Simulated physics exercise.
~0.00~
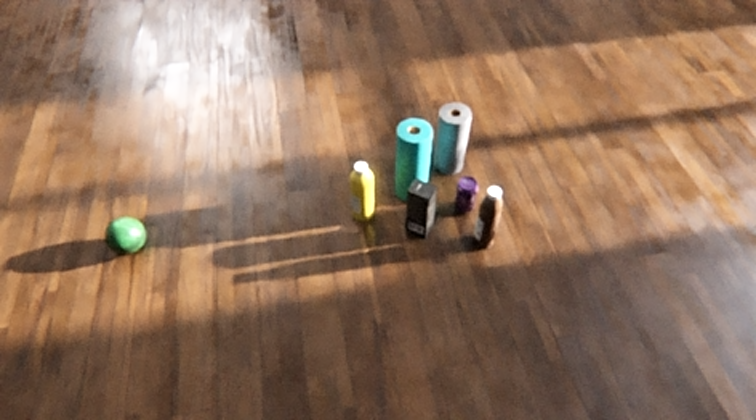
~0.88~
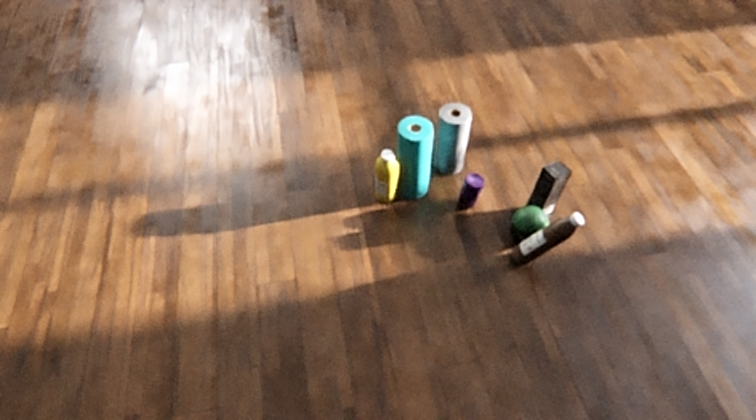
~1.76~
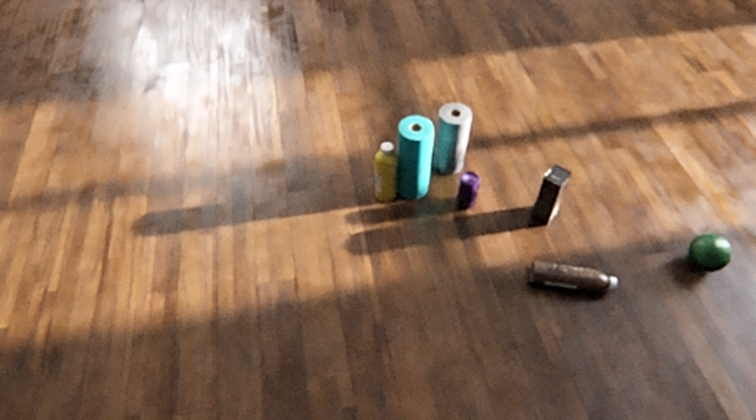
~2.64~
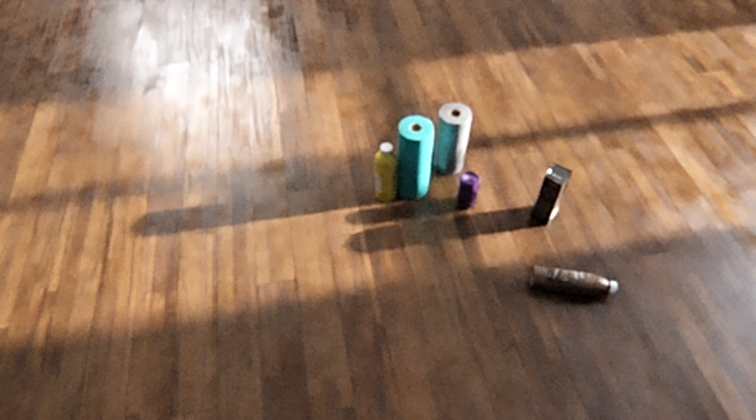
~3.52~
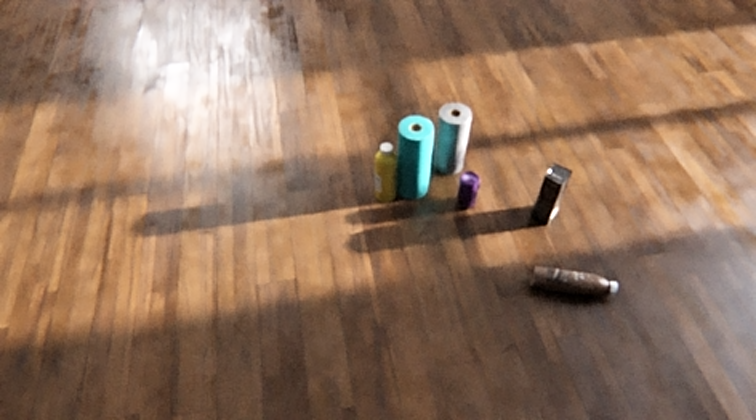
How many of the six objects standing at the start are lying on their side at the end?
One of them, the brown bottle, is lying on its side at the end.
